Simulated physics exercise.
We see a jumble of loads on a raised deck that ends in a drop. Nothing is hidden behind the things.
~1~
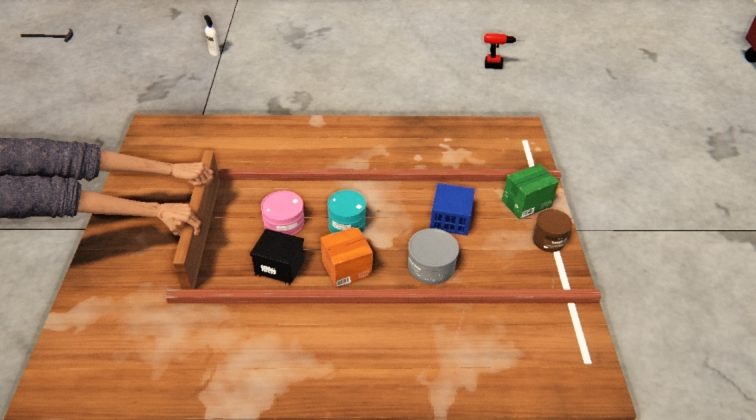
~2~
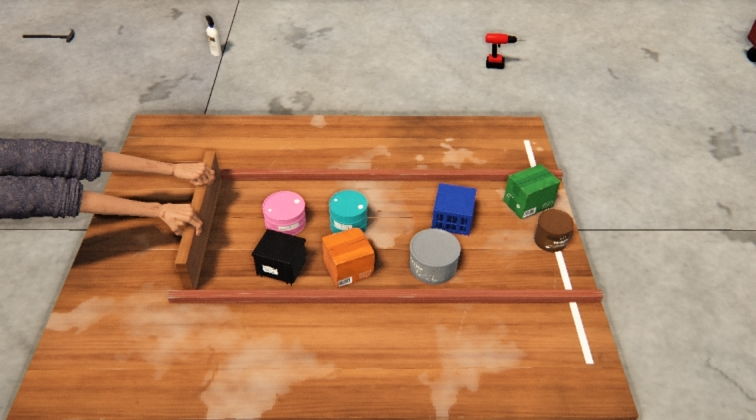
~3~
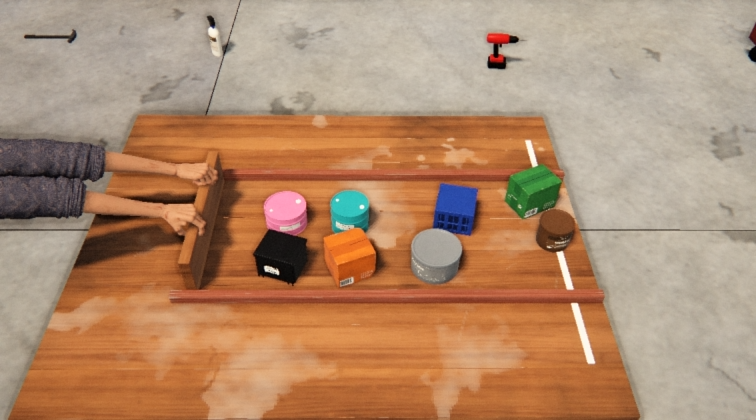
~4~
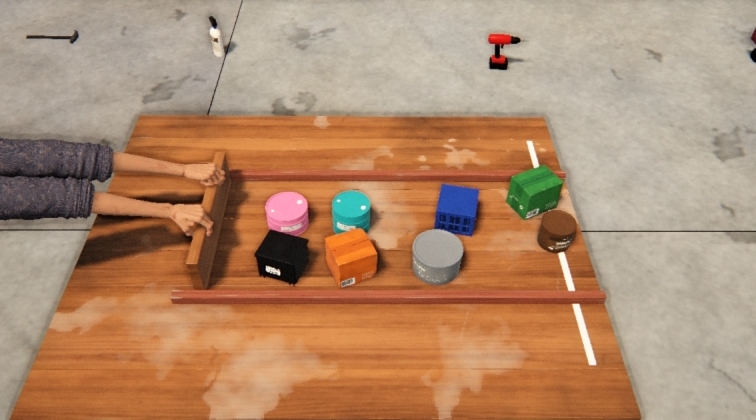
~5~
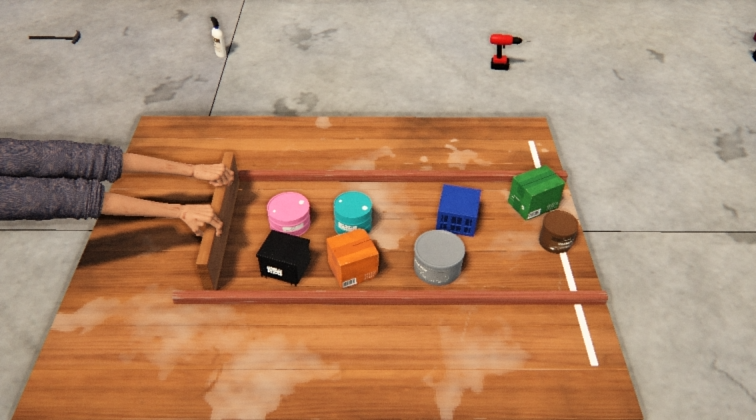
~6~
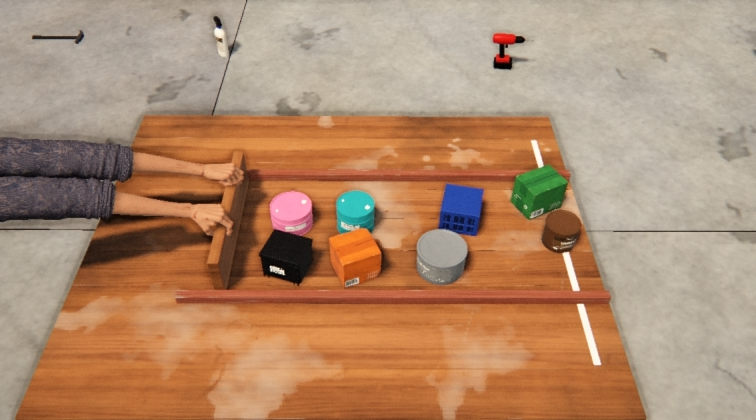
Two hands slid a wooden plank a short way to the right between two rails on a wooden table, while the boxes and round containers ahead of it stayed practically still.
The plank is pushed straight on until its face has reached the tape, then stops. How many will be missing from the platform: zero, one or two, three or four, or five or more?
As it turns out, the number that fall off is five or more.
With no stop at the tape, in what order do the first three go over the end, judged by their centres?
Earliest first: The grey pail, then the green parcel, then the brown pail.
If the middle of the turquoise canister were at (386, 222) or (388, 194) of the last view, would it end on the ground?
Place by place, it is lost; does not fall.
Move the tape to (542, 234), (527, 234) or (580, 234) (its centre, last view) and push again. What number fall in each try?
Try by try, 5, 3 and 8.
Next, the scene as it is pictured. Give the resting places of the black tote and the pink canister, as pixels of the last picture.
The black tote at (594, 255), the pink canister at (580, 216).
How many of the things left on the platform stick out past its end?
3 of them.
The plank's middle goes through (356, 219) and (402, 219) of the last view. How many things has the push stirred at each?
First 5, then 6.
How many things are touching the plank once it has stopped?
3 of them.
Soon after, none off yet; brown pail at rest near (561, 232); green parcel at rest near (539, 192); blue crate at rest near (461, 210).
Then, none off yet; brown pail moving near (563, 230); green parcel moved a little near (547, 187); blue crate moved about its own width near (509, 202).
At rest, the number that fall off is five or more; fallen, turquoise canister, orange box, grey pail, green parcel and brown pail.
